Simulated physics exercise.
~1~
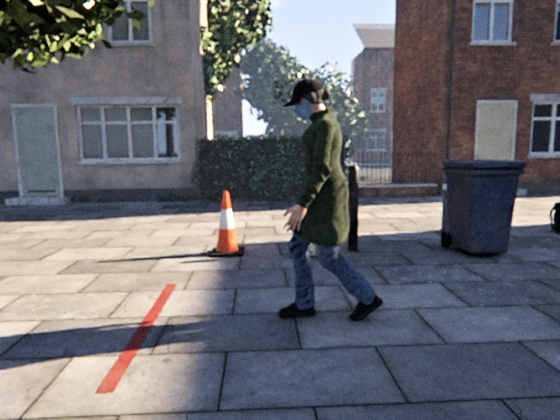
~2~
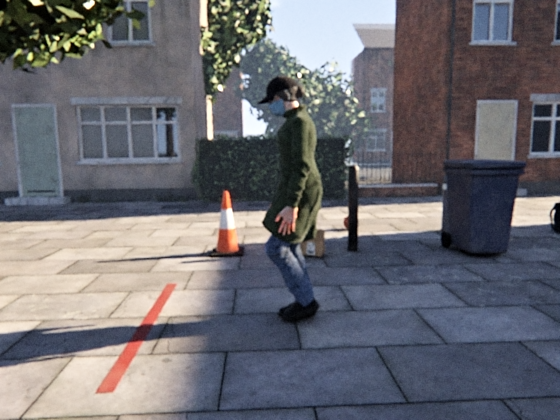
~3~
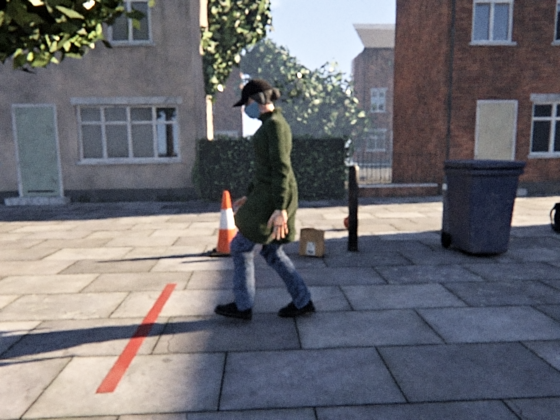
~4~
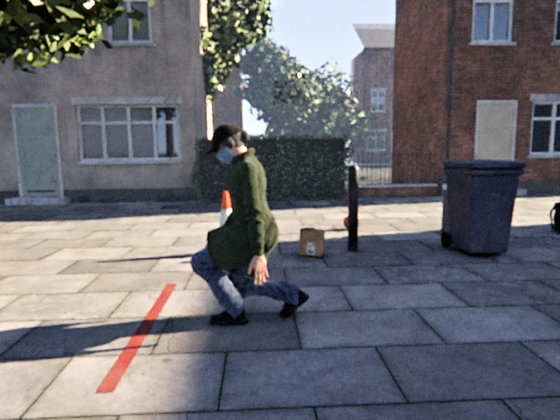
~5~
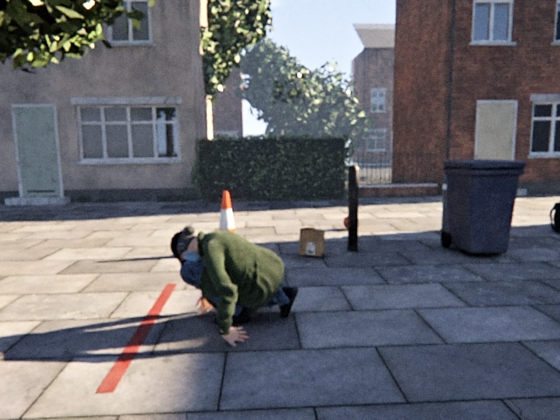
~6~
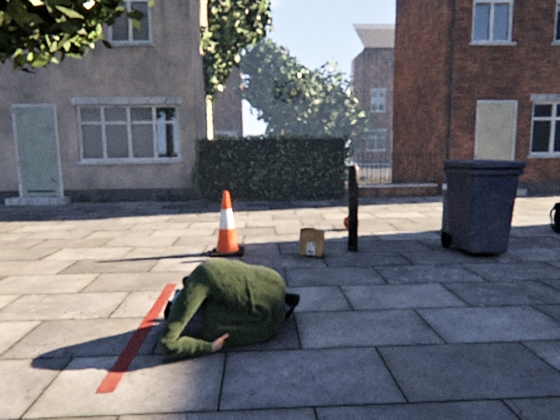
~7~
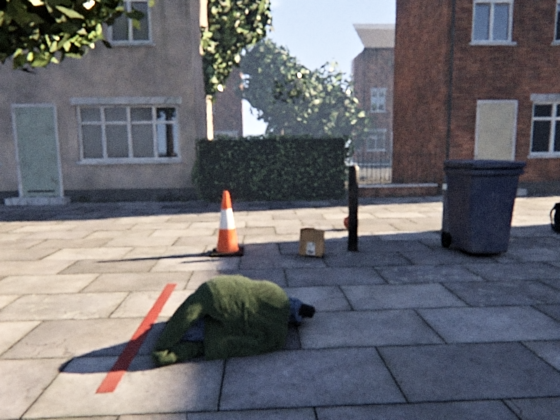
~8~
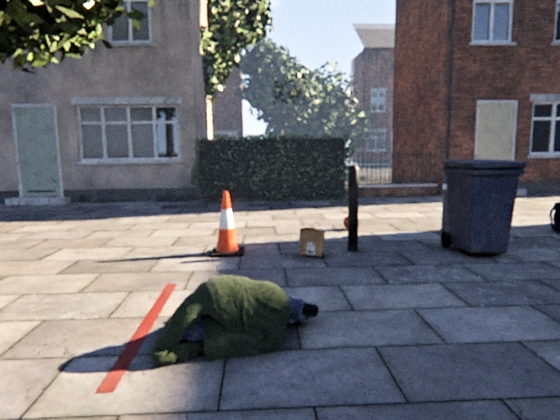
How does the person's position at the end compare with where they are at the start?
At the start the person is upright and walking, farther to the right of the red tape. At the end they are farther left and low down, lying on the paving close to the tape.
